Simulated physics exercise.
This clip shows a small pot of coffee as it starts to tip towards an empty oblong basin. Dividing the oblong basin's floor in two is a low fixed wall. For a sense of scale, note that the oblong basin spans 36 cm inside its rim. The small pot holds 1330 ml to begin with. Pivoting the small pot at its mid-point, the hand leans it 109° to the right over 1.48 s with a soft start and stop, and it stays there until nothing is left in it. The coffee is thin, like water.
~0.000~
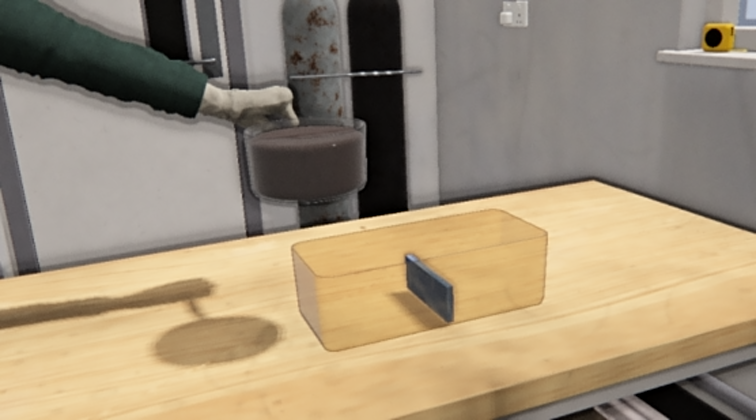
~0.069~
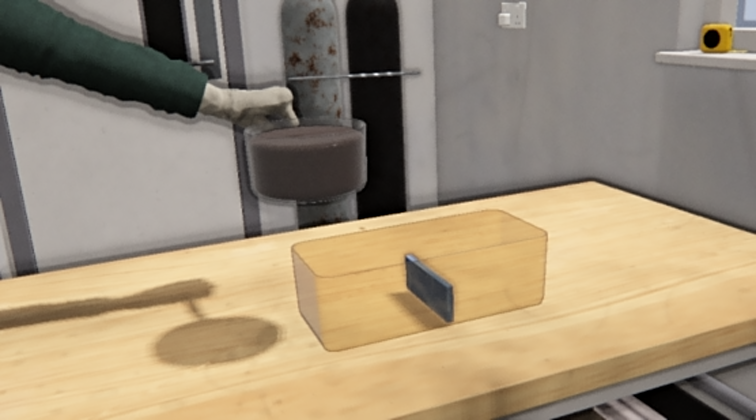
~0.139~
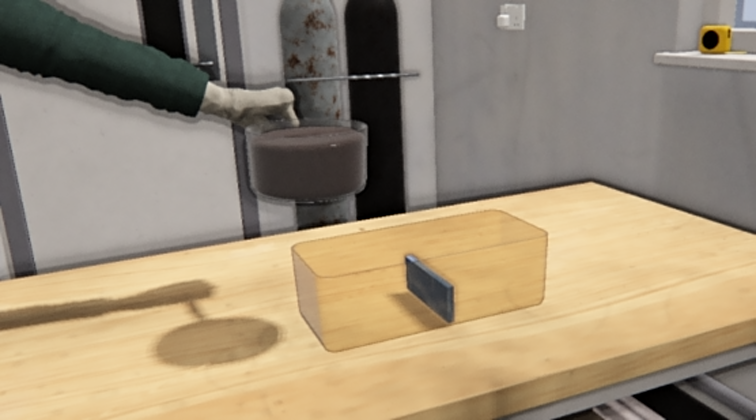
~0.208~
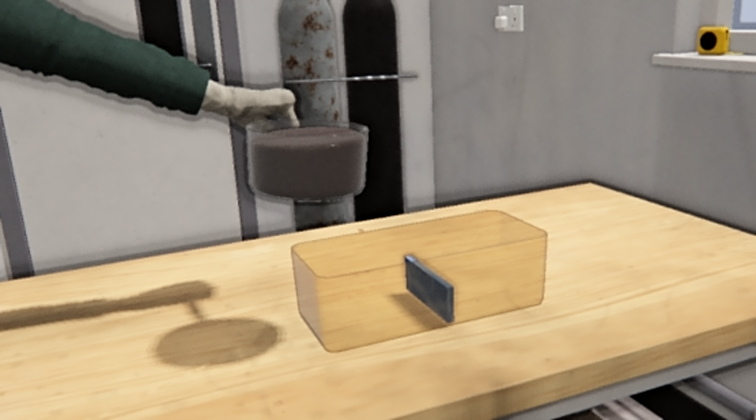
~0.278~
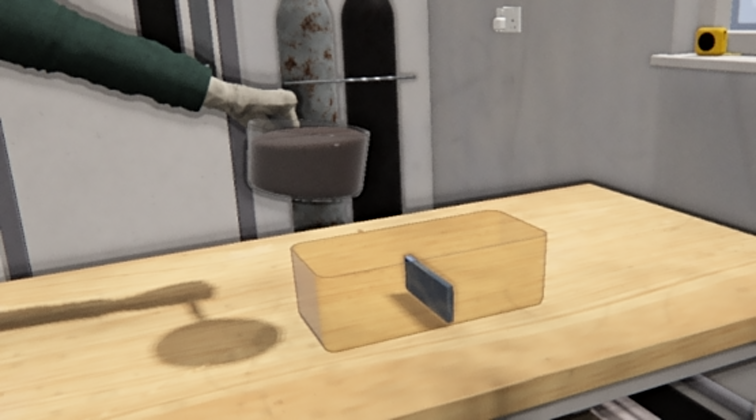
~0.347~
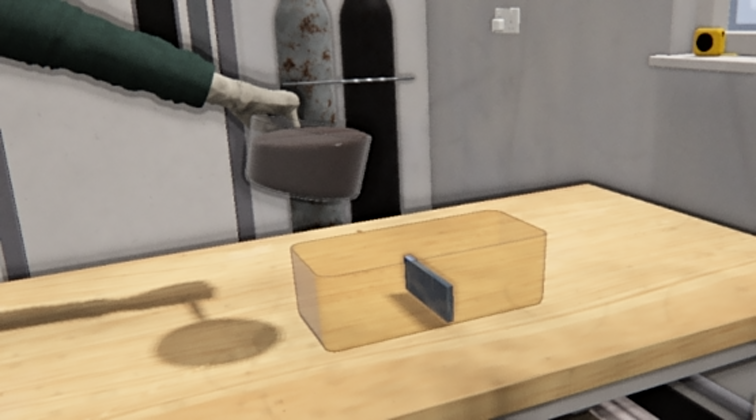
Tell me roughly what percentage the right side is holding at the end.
At the end it holds about 28 per cent.
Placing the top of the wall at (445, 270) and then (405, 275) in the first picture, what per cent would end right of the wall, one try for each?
Try 1: 5 %; try 2: 65 %.
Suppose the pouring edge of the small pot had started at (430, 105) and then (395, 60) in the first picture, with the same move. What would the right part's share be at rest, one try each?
The first try gives around 95 percent, the second around 80 percent.
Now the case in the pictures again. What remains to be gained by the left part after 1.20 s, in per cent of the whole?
Roughly 16 percent.
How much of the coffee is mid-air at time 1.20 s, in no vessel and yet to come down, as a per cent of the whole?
8 in a hundred, give or take.
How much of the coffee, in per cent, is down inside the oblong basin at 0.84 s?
Around 20 percent.
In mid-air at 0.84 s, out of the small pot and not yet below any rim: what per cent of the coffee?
Some 28 per cent, I reckon.
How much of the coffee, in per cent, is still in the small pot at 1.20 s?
10 per cent or thereabouts.
Then, 0.84 s in, the tilt is 66° and 51 per cent is still to pour, 12 is left of the wall and 9 right of it.
Then, 1.20 s in, the tilt is 99° and 9 per cent is still to pour, 55 is left of the wall and 28 right of it.
Then, 1.57 s in, the tilt is 109° and 0 per cent is still to pour, 69 is left of the wall and 28 right of it.
Then, 1.98 s in, the tilt is 109° and 0 per cent is still to pour, 70 is left of the wall and 28 right of it.
Finally, 70 per cent lies left of the wall, 28 right of it and 2 outside.
